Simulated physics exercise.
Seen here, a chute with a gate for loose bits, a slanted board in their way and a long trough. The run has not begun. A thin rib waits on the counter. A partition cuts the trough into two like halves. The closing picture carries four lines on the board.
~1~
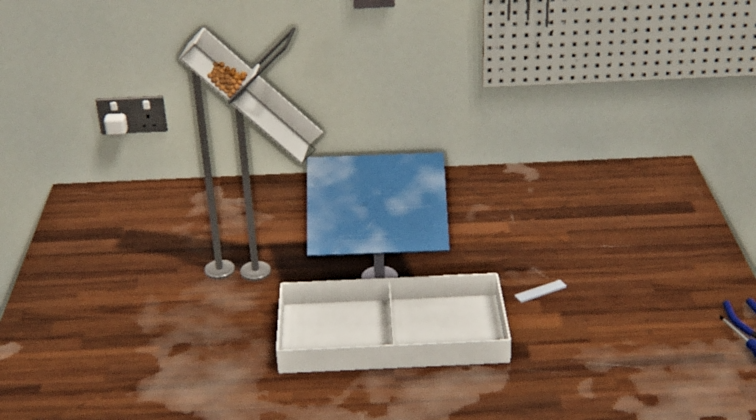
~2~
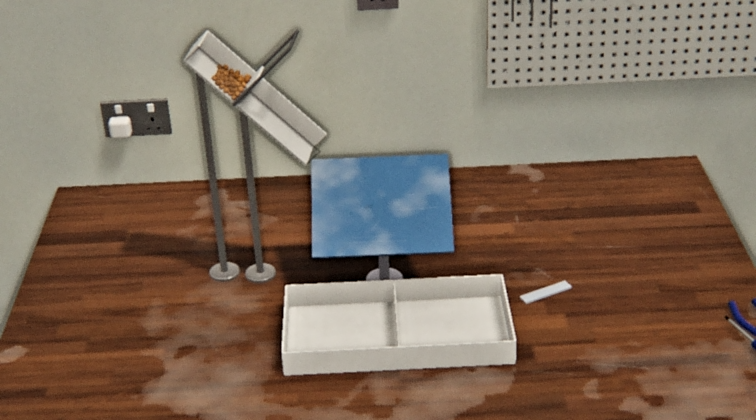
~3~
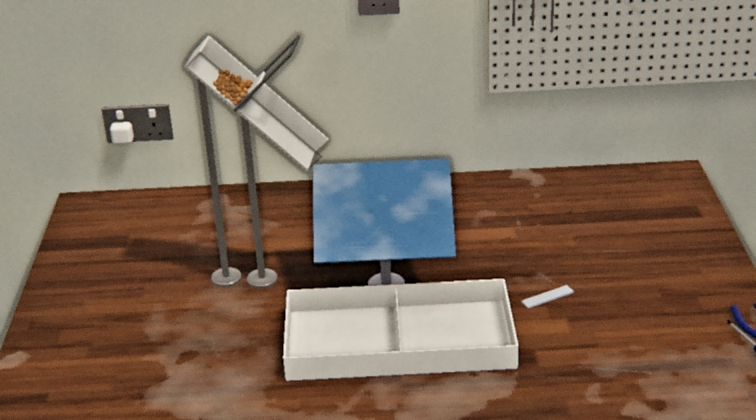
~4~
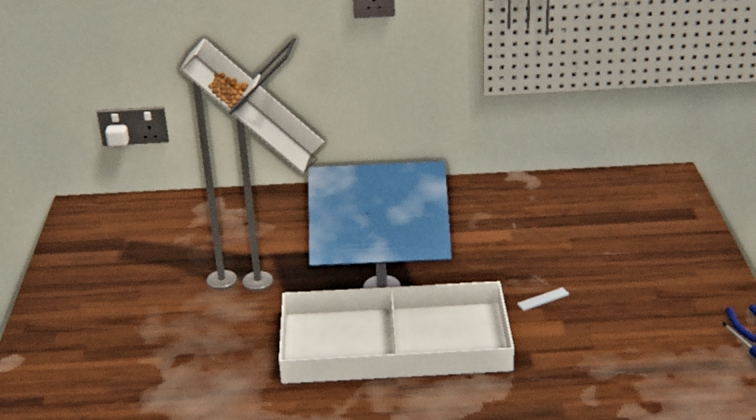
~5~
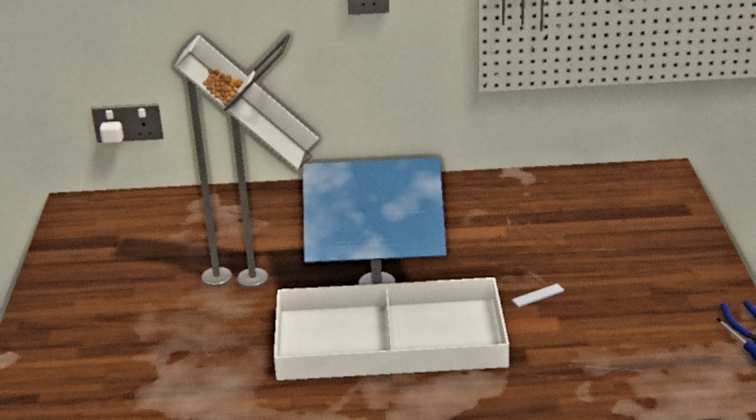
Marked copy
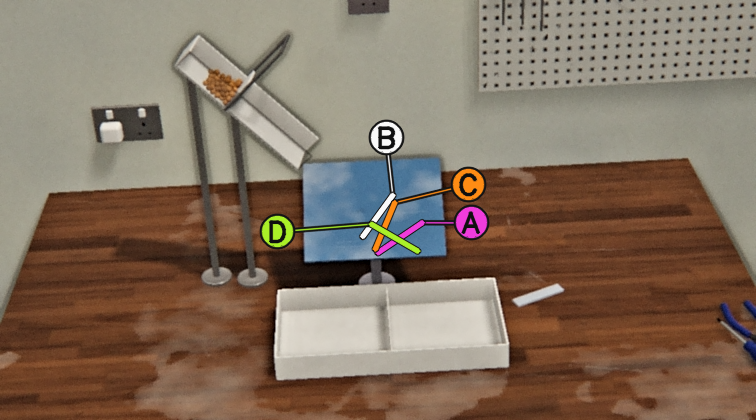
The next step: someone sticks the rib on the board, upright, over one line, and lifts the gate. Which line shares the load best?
The best line is D.
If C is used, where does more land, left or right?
The left half.
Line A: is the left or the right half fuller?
Left.
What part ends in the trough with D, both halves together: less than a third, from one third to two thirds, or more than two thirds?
More than two thirds.
On the marked copy, line A from (422, 222) to (377, 252); line B from (392, 195) to (362, 236); line C from (394, 202) to (375, 249); line D from (371, 224) to (417, 251).
If A is chosen, of what is caught, the bulk in the left half, a small share in the right.
If B is chosen, of what is caught, all but a few in the left half, only a few in the right.
If C is chosen, of what is caught, all but a few in the left half, a small share in the right.
If D is chosen, of what is caught, close to half in the left half, close to half in the right.
